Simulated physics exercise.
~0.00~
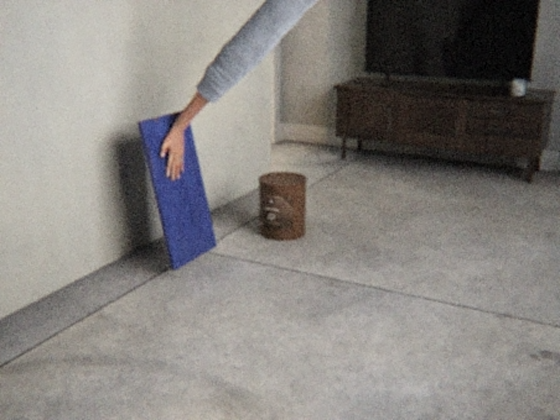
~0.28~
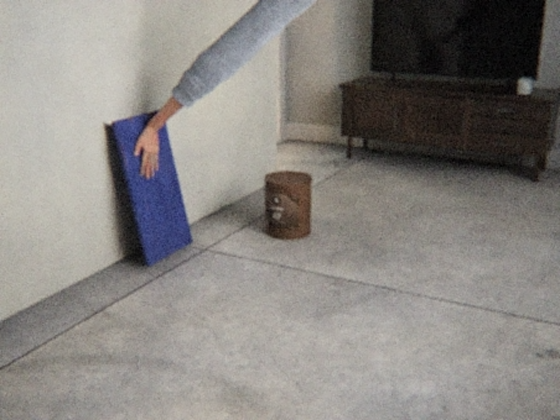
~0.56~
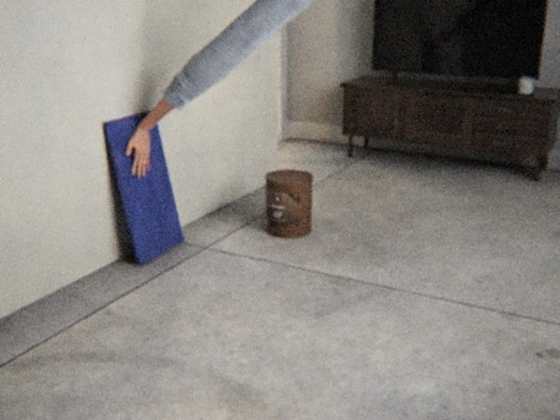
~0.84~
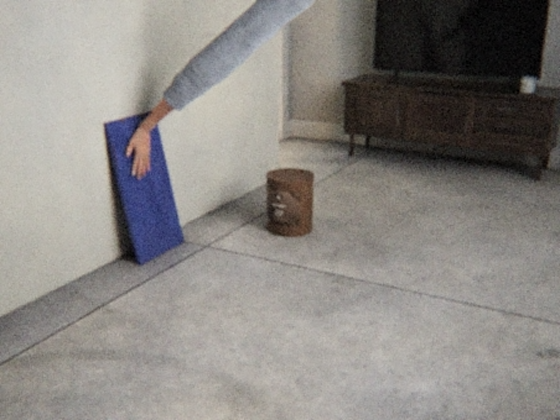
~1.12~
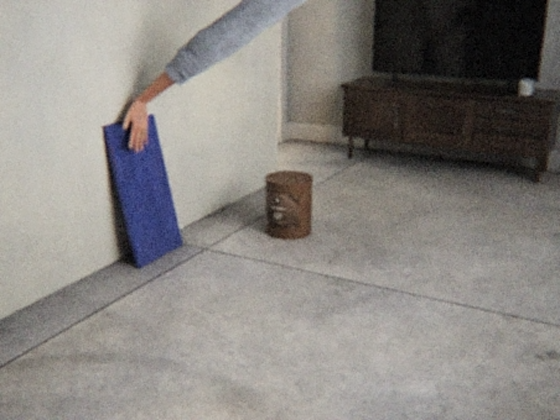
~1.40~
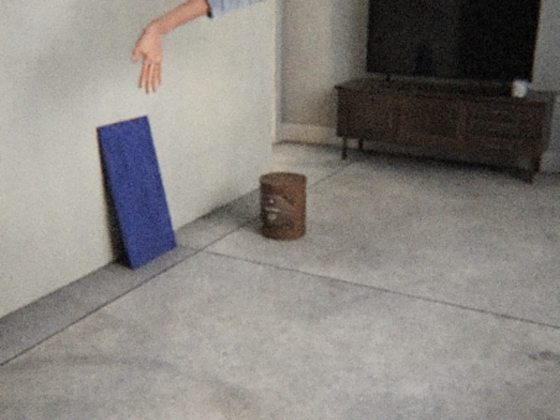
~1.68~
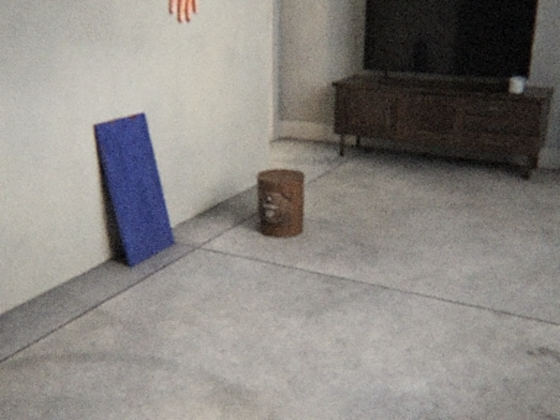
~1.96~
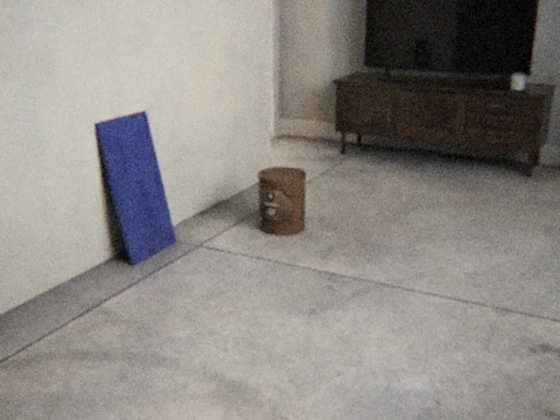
In a bare room, a hand leans a blue board against the wall and withdraws, leaving it standing.
